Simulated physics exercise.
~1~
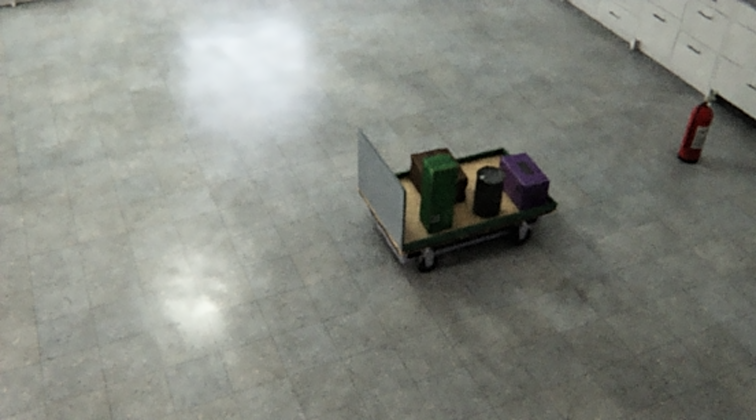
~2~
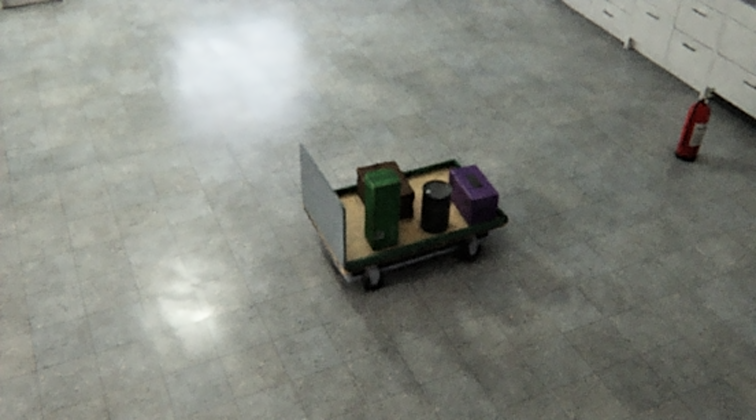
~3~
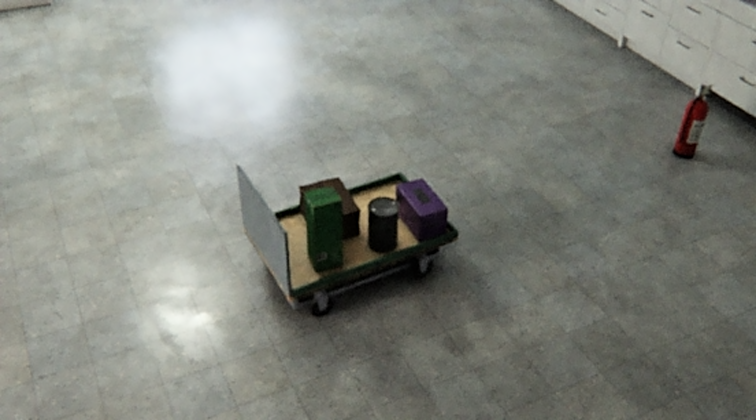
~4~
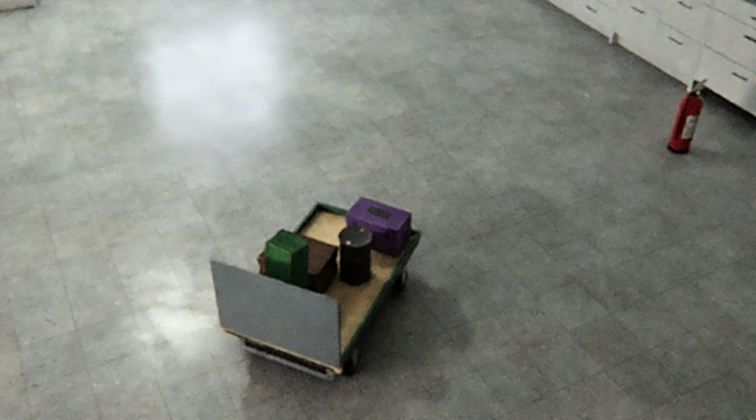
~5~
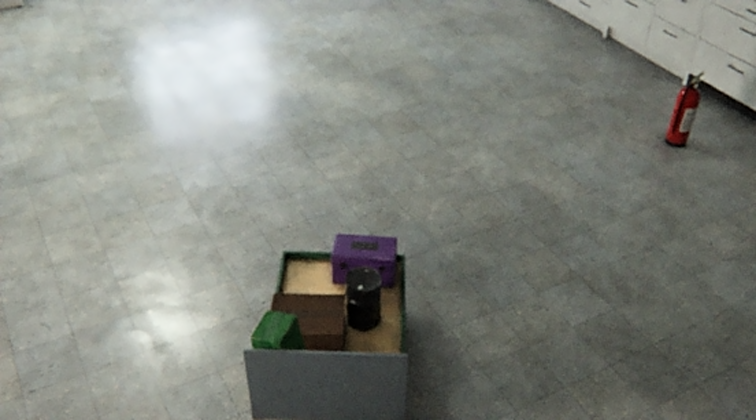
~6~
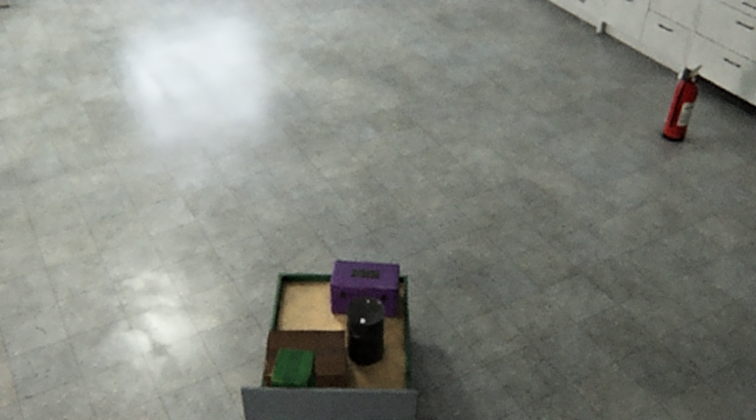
Tiled floor with white cabinets and a red extinguisher, a loaded cart rolling left, turning away and stopping, green box still aboard.
